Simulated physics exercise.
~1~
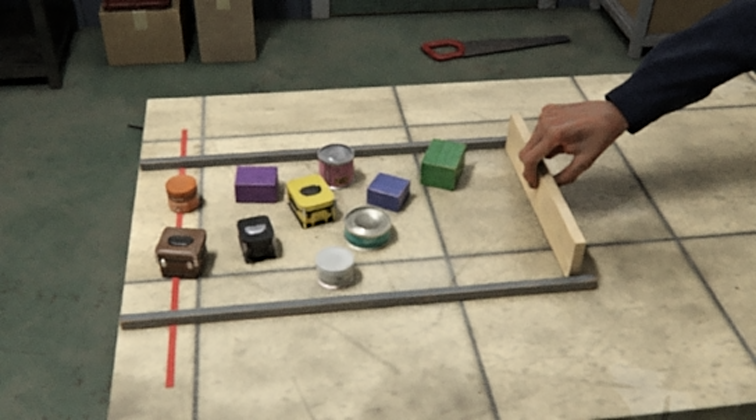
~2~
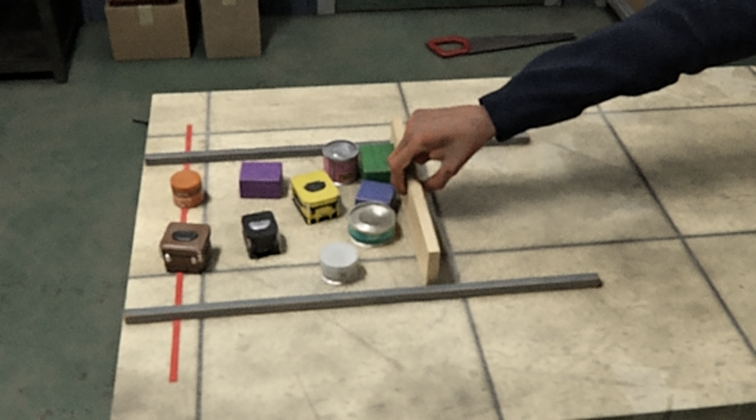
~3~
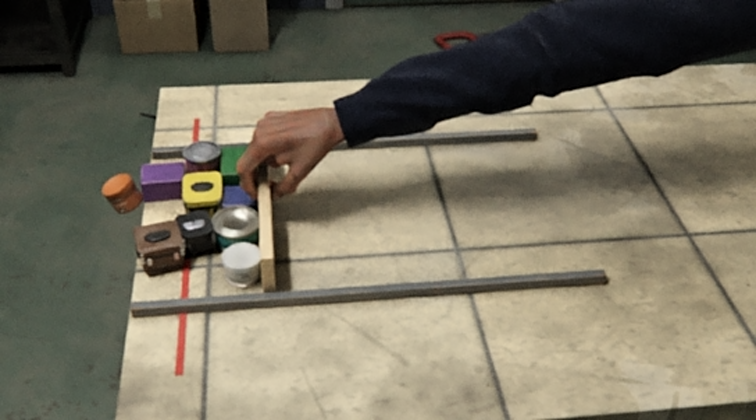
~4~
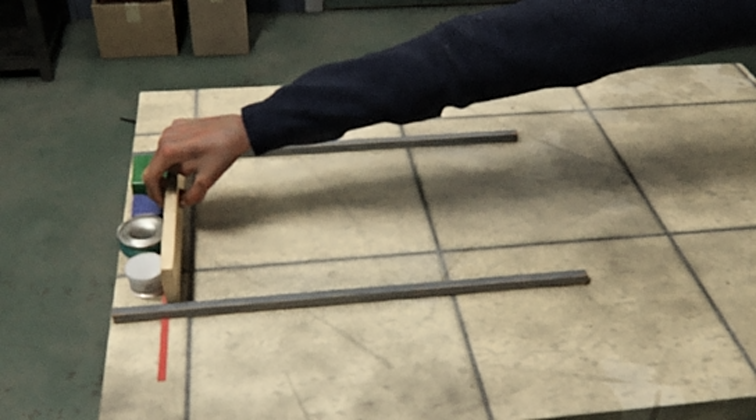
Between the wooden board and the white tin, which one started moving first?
The wooden board started moving first. The white tin stayed where it was until the board had come further left, and only then was it pushed along.
On a pale tabletop in a workshop, a hand slid an upright wooden board left between two grey rails, bunching up small blocks, tins and cases and pushing them along until several dropped off the end, leaving a few at the edge.
